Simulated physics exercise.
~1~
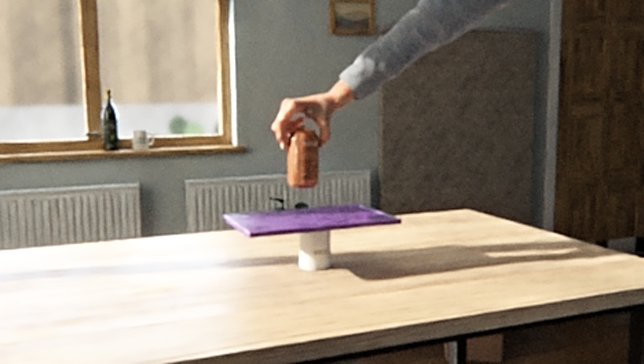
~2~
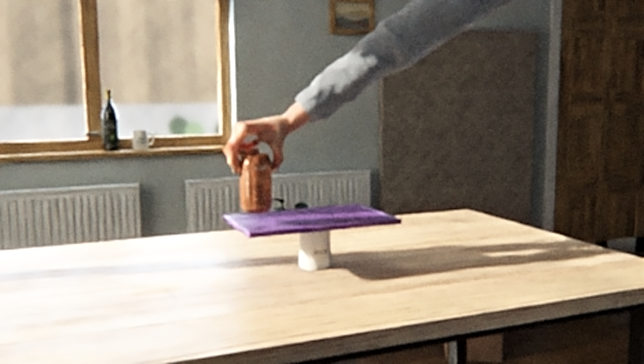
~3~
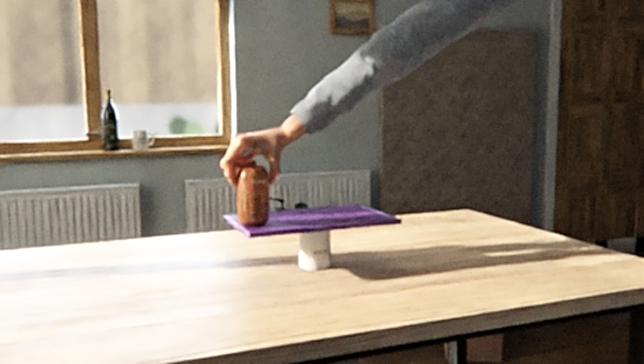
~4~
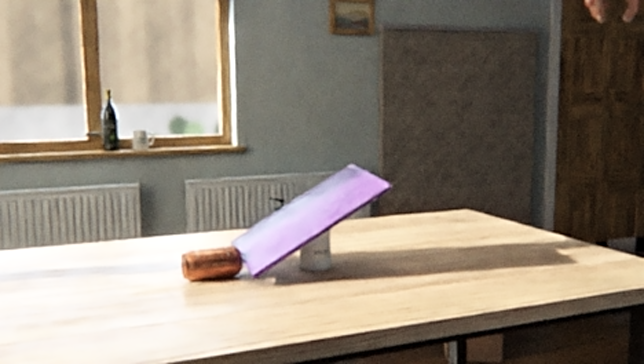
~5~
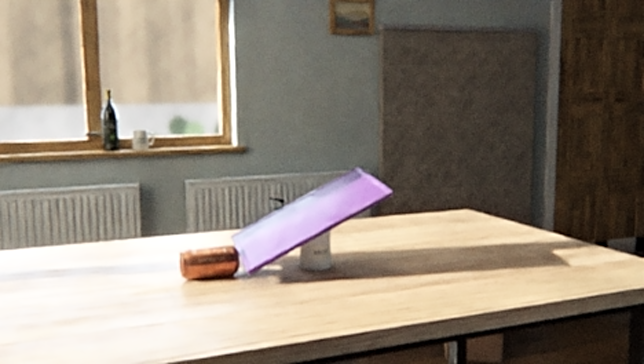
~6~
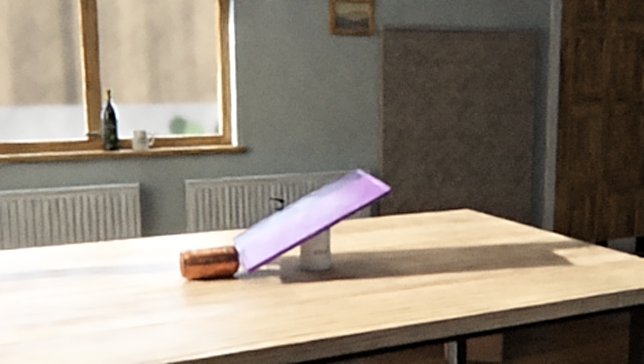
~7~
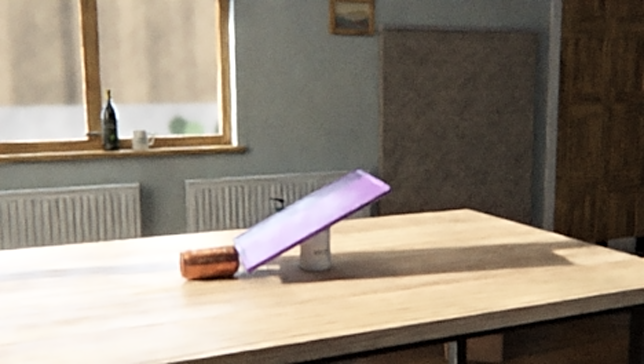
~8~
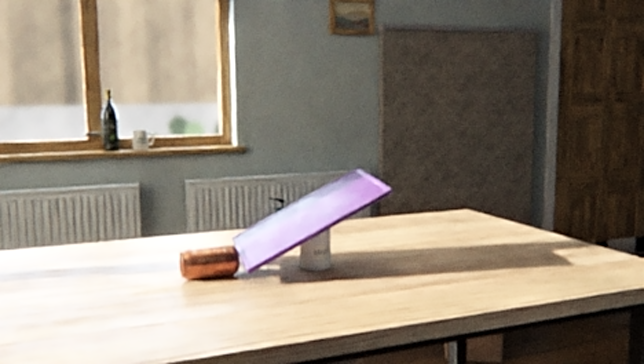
On a table, a hand sets an orange can on a purple board, which tips, toppling the can.
